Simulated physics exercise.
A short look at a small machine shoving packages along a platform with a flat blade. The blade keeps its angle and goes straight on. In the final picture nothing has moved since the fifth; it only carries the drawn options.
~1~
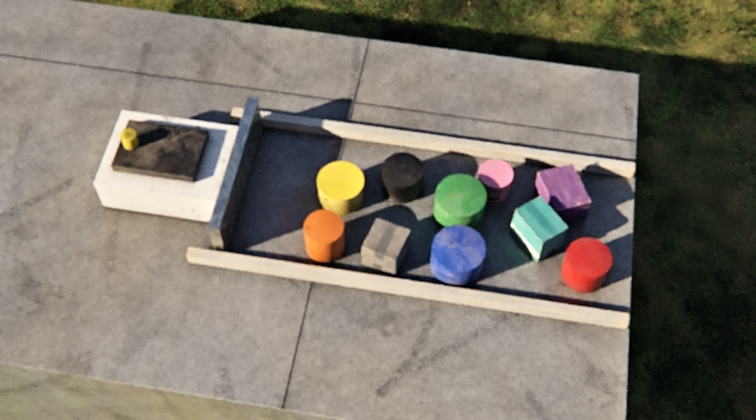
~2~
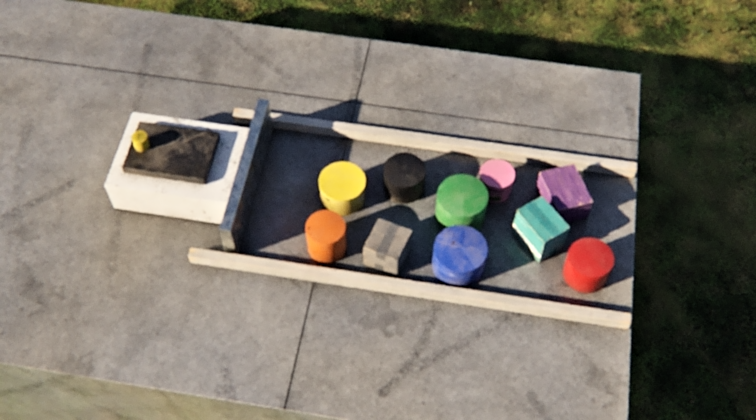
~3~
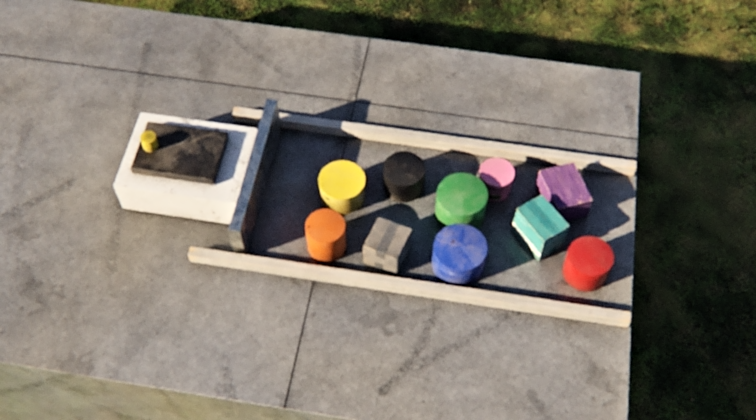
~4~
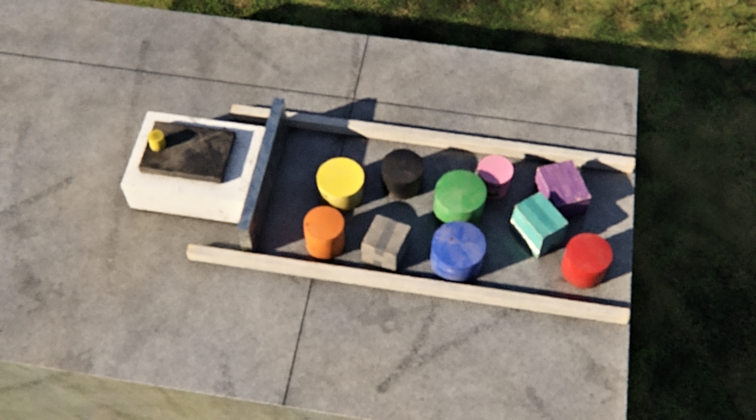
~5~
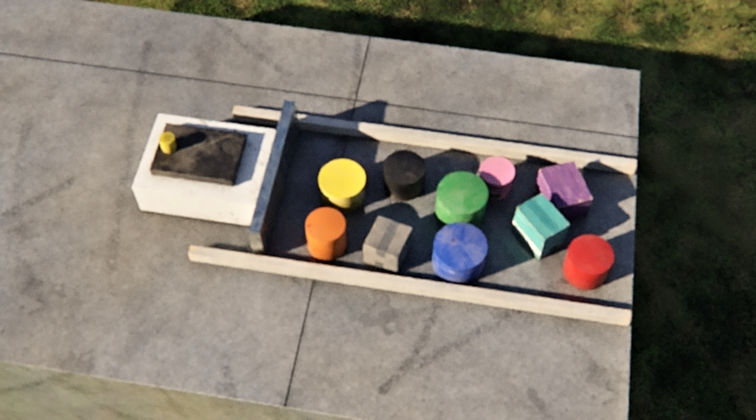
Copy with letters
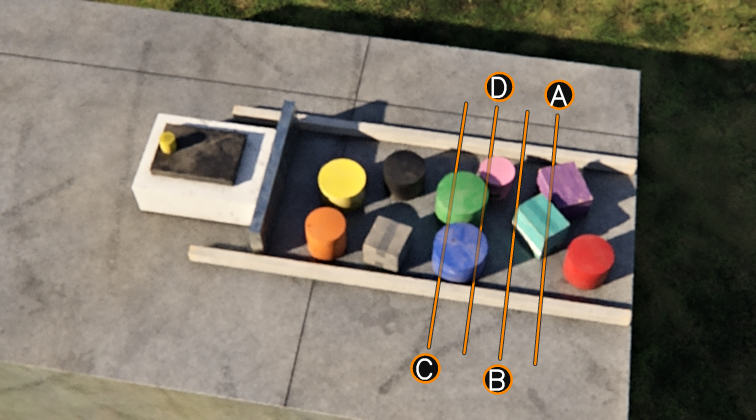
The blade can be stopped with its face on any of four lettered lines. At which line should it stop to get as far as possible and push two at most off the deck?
It can go as far as B.
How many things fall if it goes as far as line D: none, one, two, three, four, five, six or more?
The count is none.
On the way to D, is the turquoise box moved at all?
Yes.
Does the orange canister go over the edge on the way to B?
By then, no.
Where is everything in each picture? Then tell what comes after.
In the first picture, turquoise box (538, 229); grey box (386, 247); orange canister (324, 237).
In the second picture, robot (178, 152); pink pail (496, 182).
In the third picture, robot (186, 153); yellow pail (343, 188).
In the fourth picture, robot (194, 152); red canister (586, 261).
In the fifth picture, robot (205, 154); blue canister (459, 254); turquoise box (540, 226); grey box (388, 244).
On the marked copy, A at (547, 230); B at (515, 226); C at (449, 216); D at (482, 221).
With B. Early on, robot (291, 166); orange canister (375, 246); grey box (413, 250).
Further on, robot (378, 178); red canister (597, 267); turquoise box (574, 228).
At the end, robot (444, 188); red canister over the edge; turquoise box over the edge; two fallen.
As for the rest, A drops four; C is within the limit but short; D is within the limit but short.
